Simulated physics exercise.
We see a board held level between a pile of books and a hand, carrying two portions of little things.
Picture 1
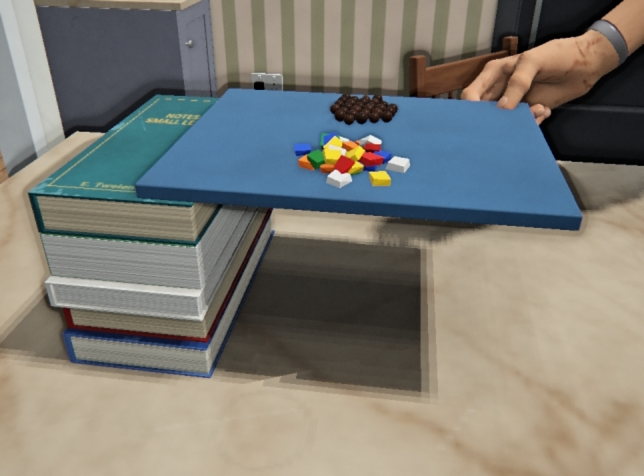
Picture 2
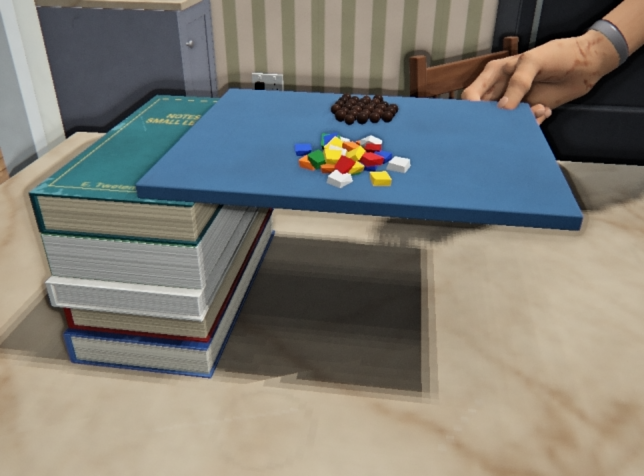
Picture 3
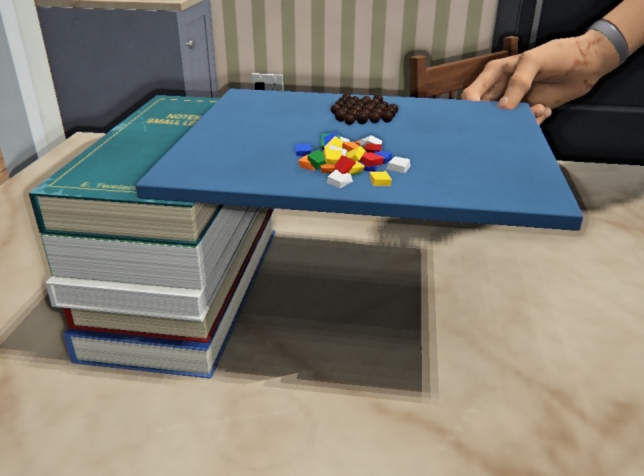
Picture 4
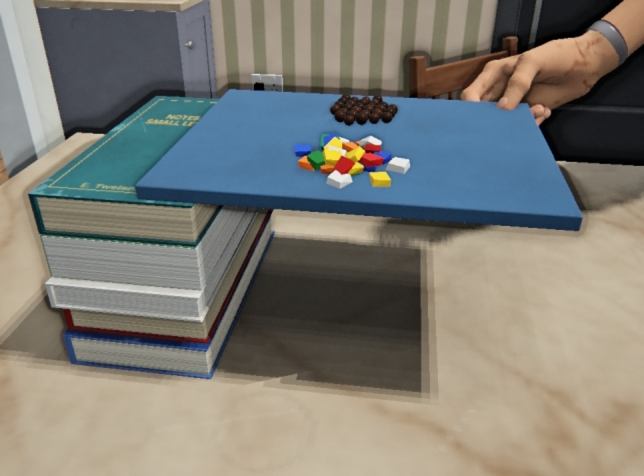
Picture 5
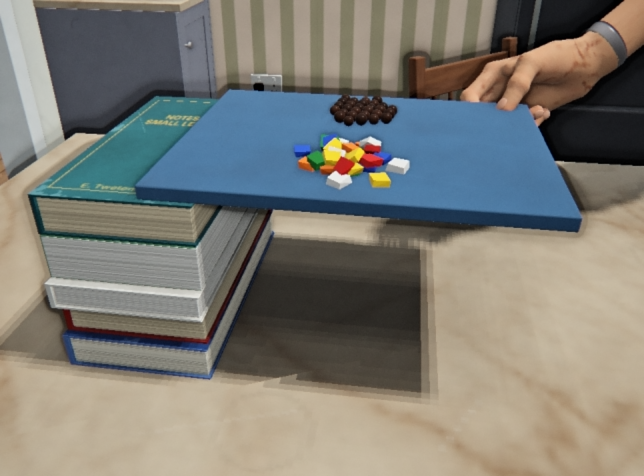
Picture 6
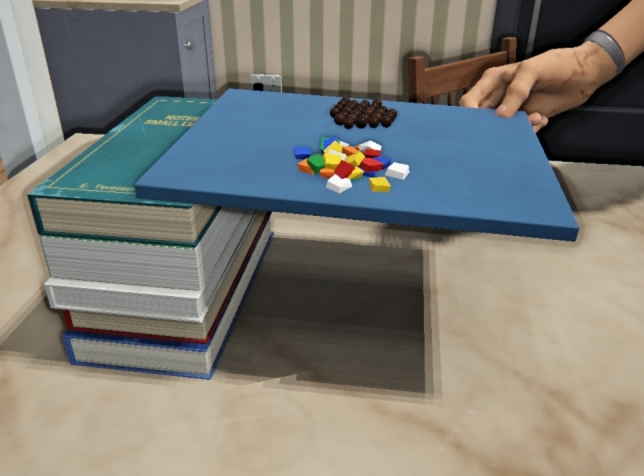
On a marble-patterned surface, a hand slightly lowers one end of a blue board holding small pieces.
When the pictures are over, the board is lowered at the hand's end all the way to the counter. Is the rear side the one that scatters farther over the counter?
Yes, the rear side.
Then, 0.35 s later than the last frame, board sloping at 12°; near batch every one still on the board; far batch every one still on the board.
Then, 0.79 s later than the last frame, board sloping at 27°; near batch every one still on the board; far batch mostly less than half a board's length out.
Then, 1.27 s later than the last frame, board resting at 38°; near batch mostly at the foot of the board; far batch mostly one to two board lengths out, just a few gone off the counter.
When it is over, board resting at 38°; near batch mostly at the foot of the board; far batch mostly more than two board lengths out, roughly half gone off the counter; the far batch has gone farther.
